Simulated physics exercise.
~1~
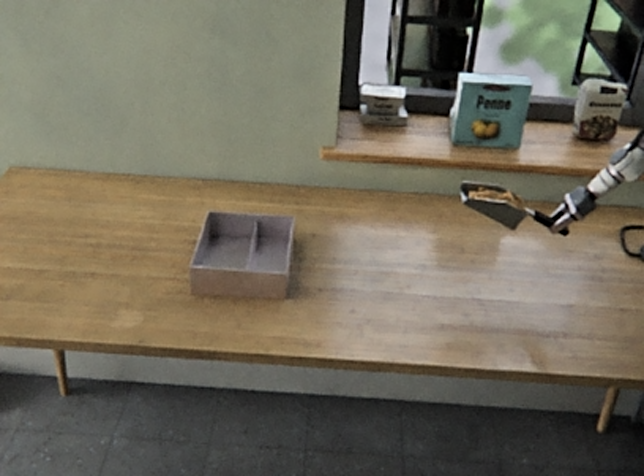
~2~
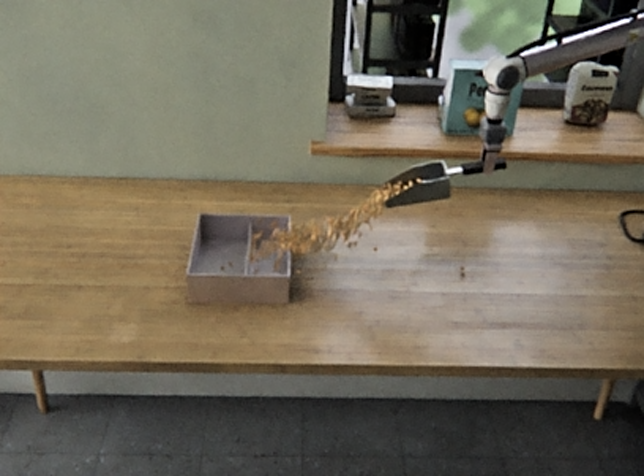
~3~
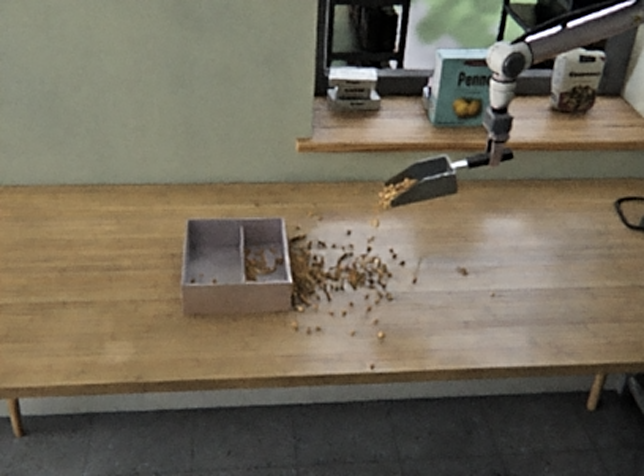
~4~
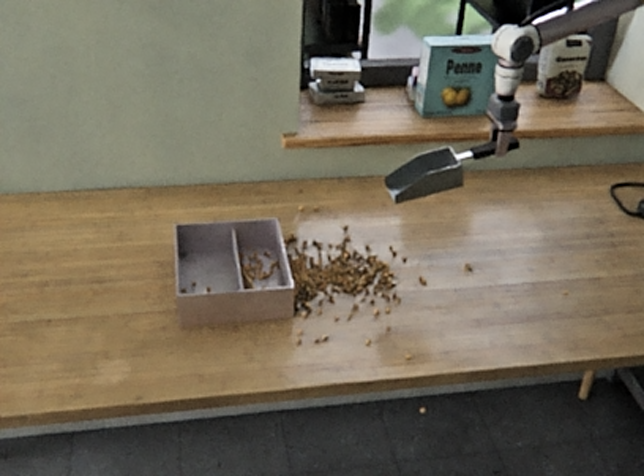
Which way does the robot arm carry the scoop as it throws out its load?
The arm carries the scoop to the left, toward the divided tray.
